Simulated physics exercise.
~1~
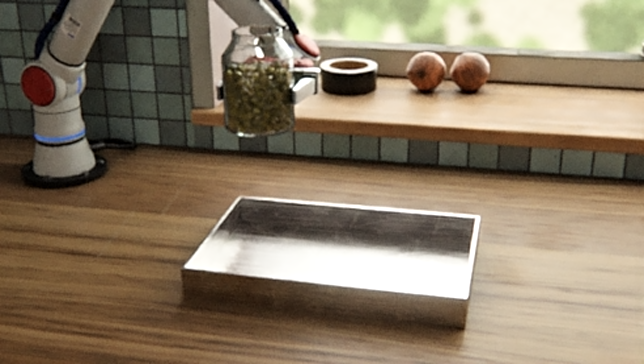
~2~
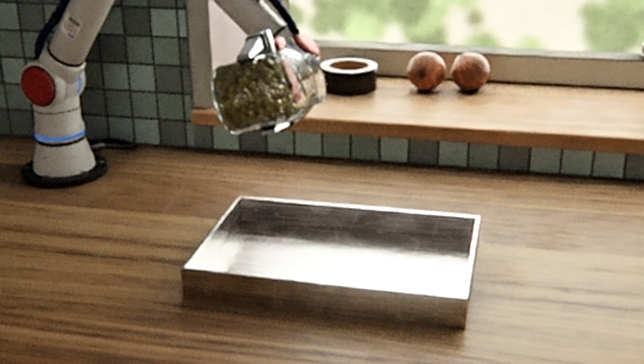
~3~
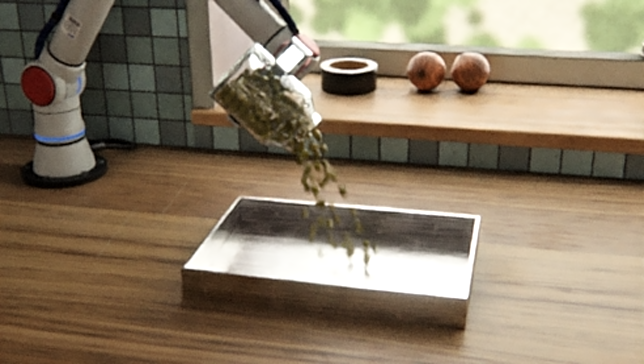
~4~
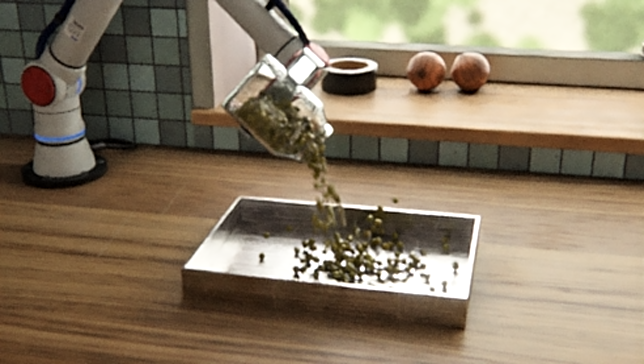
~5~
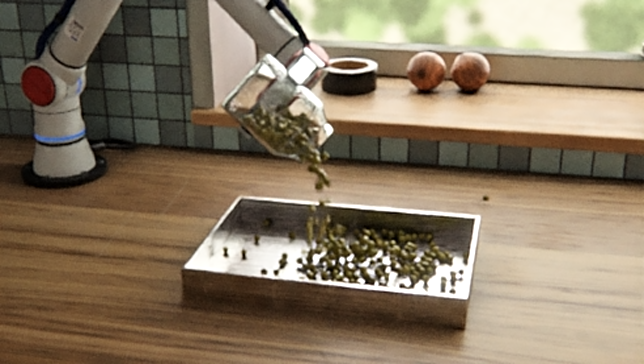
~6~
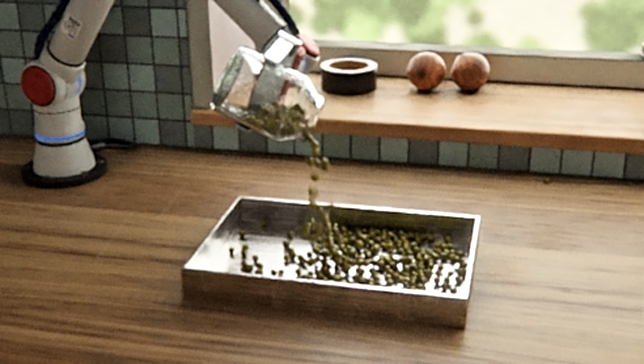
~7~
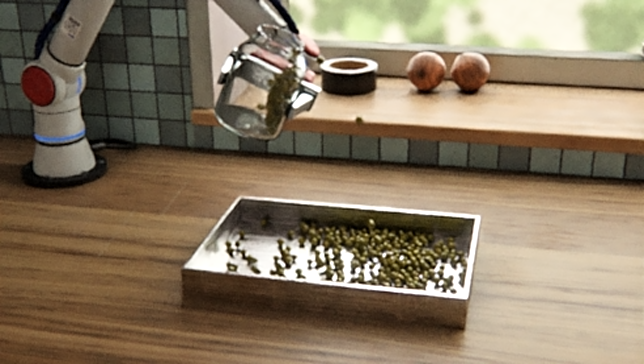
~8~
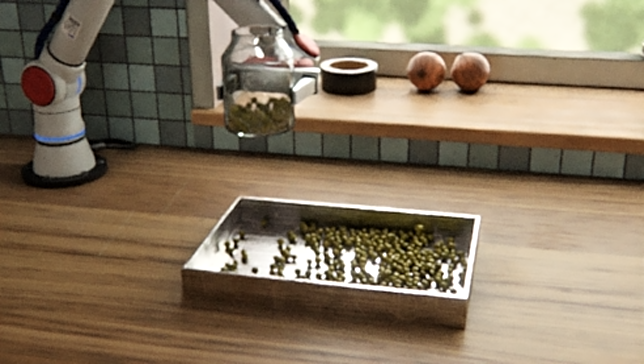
The clip opens with a robot arm holding a clear jar, nearly full of small green beads, upright above a shallow metal tray on a wooden counter, with a tape roll and two round brown objects on the windowsill behind. The arm tips the jar over toward the right until its mouth points down. Beads stream out, bouncing and scattering across the tray, and a stray one flies off beyond its edge. The flow thins as the jar starts to tilt back. Finally the jar stands upright again, a smaller portion left inside, while most of the beads lie spread across the tray.
